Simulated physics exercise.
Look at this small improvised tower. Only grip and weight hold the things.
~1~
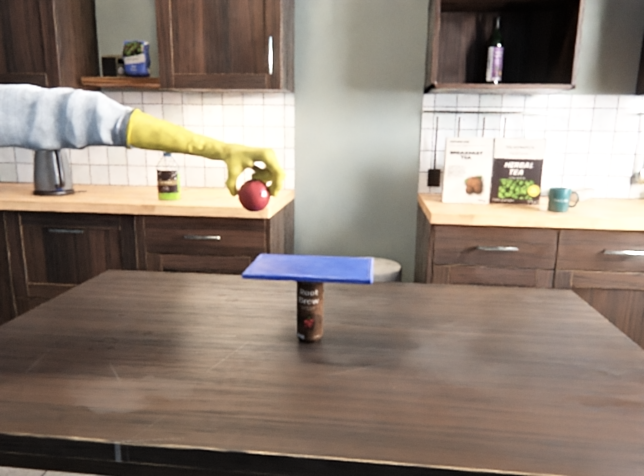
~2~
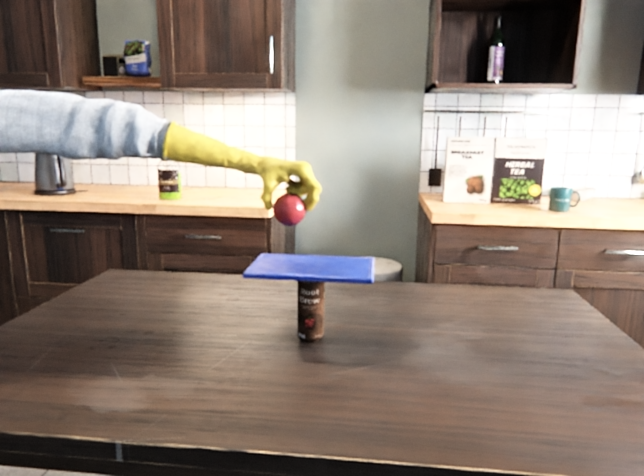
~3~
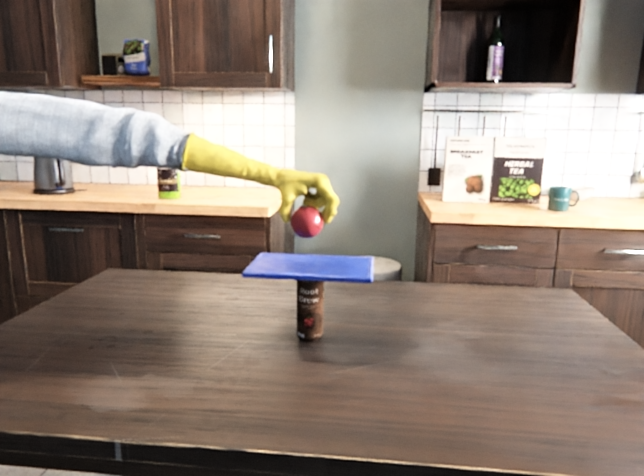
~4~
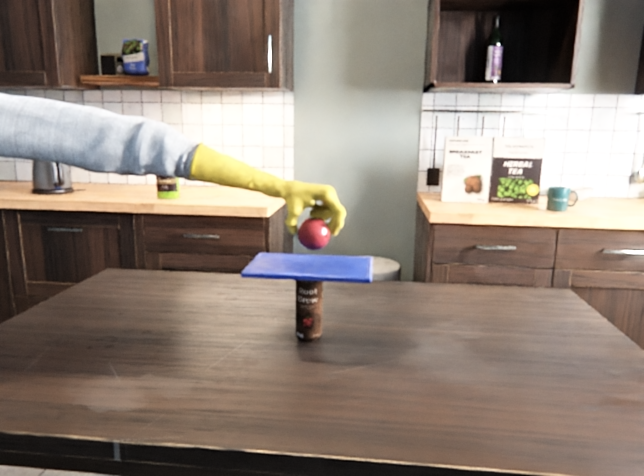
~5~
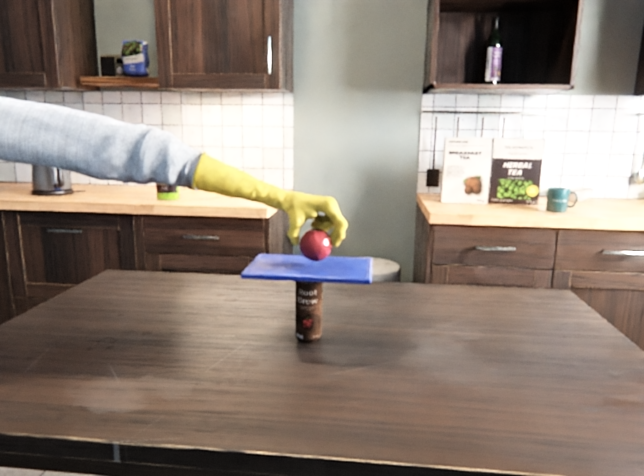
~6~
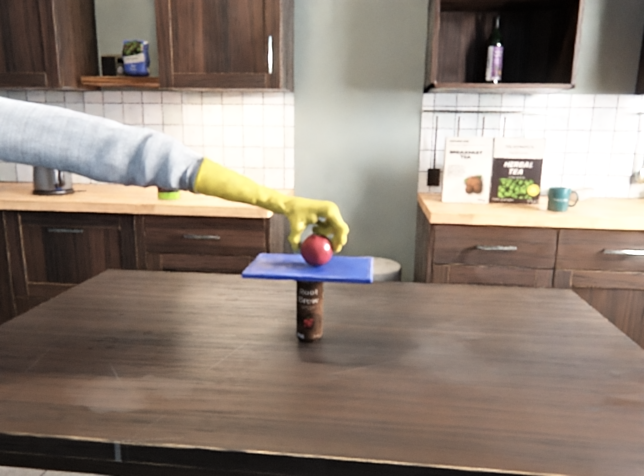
A yellow-gloved hand holding a red tomato moves in from the left toward a blue board balanced on a brown can on a dark table. It carries the tomato rightward and downward over the board, then sets it on the board's surface, with the fingers still gripping it.
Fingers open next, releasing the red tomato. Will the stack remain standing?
The result: No fall.
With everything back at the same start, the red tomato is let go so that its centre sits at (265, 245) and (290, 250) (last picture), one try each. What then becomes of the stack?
Try one, the stack collapses; try two, it stays standing.
Then, 0.20 s after the last picture, nothing has stirred.
Then, 0.40 s after the last picture, red tomato resting near (317, 250).
At rest, all 3 in place. Seen from the same camera at the end, red tomato near (317, 250). The stack stays up.
